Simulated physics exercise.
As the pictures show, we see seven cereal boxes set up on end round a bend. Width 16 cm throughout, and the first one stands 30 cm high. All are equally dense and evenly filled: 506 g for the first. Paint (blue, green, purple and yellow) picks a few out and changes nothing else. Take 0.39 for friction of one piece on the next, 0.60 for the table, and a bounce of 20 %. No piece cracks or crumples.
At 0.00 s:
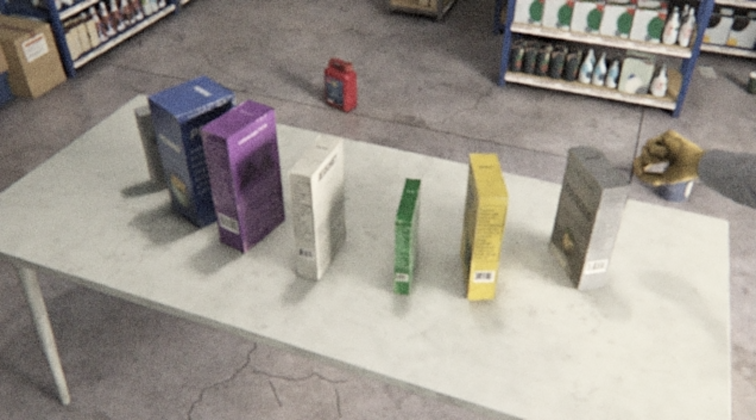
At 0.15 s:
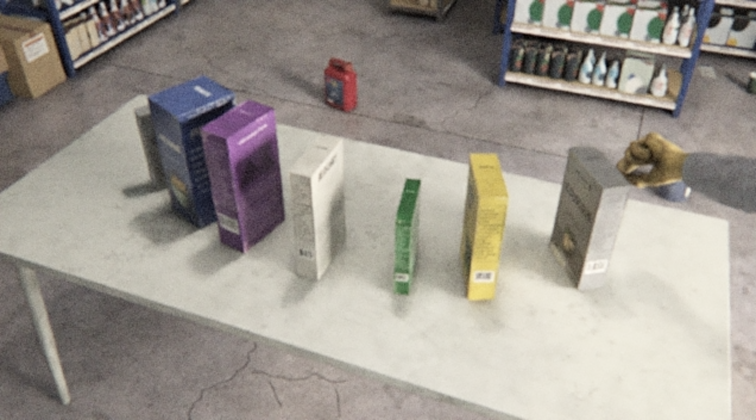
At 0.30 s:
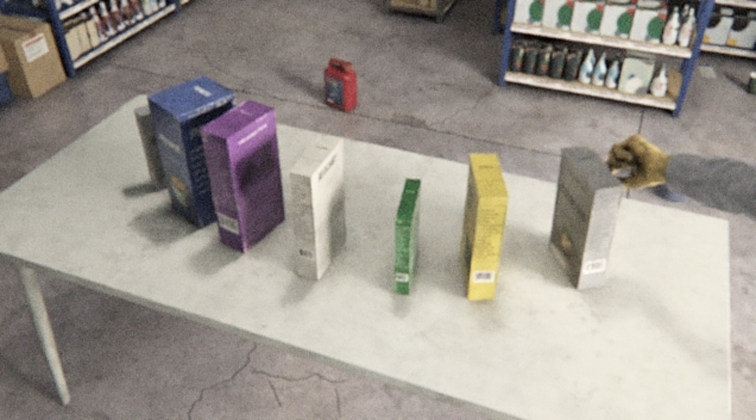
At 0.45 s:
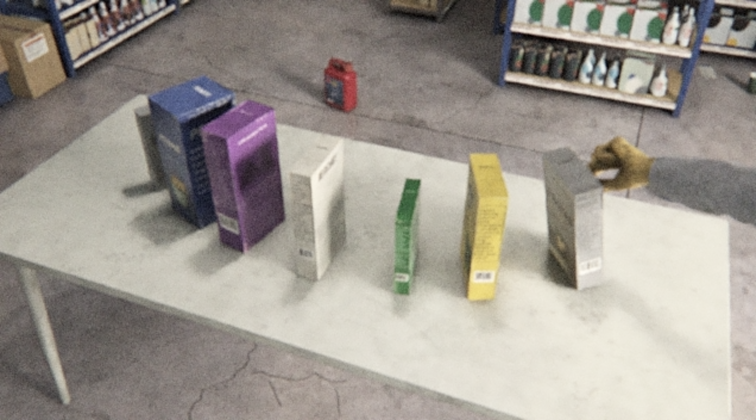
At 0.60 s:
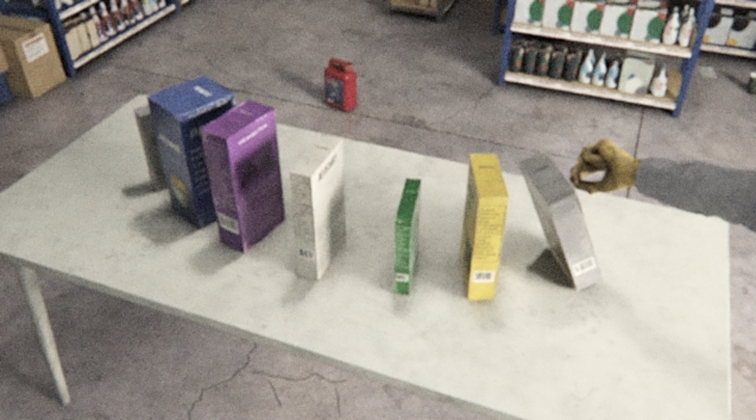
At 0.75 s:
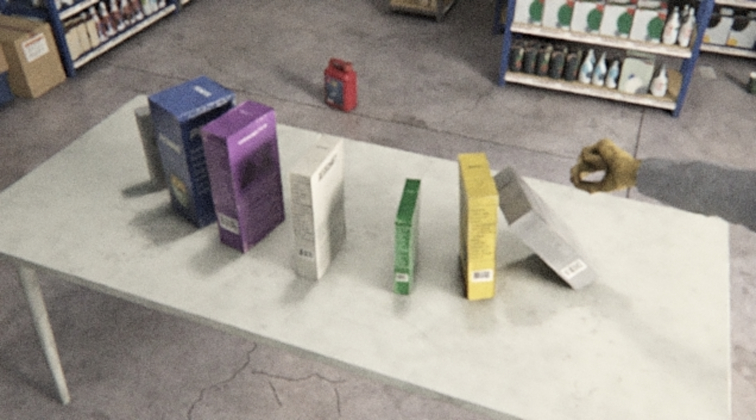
In a storeroom with a concrete floor and stocked shelves, a fixed camera looks down on a pale table. Upright boxes stand in a curving row, blue, purple, white, green, yellow and grey from left to right, with a red container on the floor behind. A gloved hand enters from the right and pushes the grey box, which leans left against the yellow one, tilting it slightly.
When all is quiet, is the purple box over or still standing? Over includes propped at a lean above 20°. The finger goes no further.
That box stays standing.
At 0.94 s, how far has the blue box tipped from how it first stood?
Roughly 0°.
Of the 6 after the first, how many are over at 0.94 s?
At that moment 1.
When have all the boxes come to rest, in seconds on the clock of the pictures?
Around 2.0 s.
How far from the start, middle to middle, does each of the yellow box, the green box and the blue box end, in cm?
Moved: Yellow 20, green 10, blue 0.
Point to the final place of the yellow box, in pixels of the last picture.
At about (403, 255).
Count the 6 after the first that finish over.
It comes to 2.
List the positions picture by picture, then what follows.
In the first frame (each place is the centre of the face we see best), finger (644, 168) 7 cm from the first box; purple box (260, 183); blue box (174, 166); yellow box (487, 252); the others all in place.
In the second frame, finger (627, 171) 27 mm from the first box; purple box (260, 183).
In the third frame, finger pushing; purple box (260, 183); the others all in place.
In the fourth frame, finger (593, 175) pushing; purple box (260, 183); the others all in place.
In the fifth frame, finger (581, 177) stopped; purple box (260, 183); the others all in place.
In the sixth frame, finger (581, 177) stopped; purple box (260, 183); yellow box (483, 251) tilted 5°; blue box (174, 166); one has shifted.
By 0.94 s, 1 of the 6 other boxes over; purple box unmoved; yellow box tilted 32°.
By 1.12 s, 2 of the 6 other boxes over; purple box unmoved; green box lying flat.
When it is over (2.1 s), 2 of the 6 other boxes over; purple box unmoved; green box lying flat; yellow box tilted 74°. Four left standing. In pixels of the last frame, middles, purple box near (247, 178), green box near (364, 265).
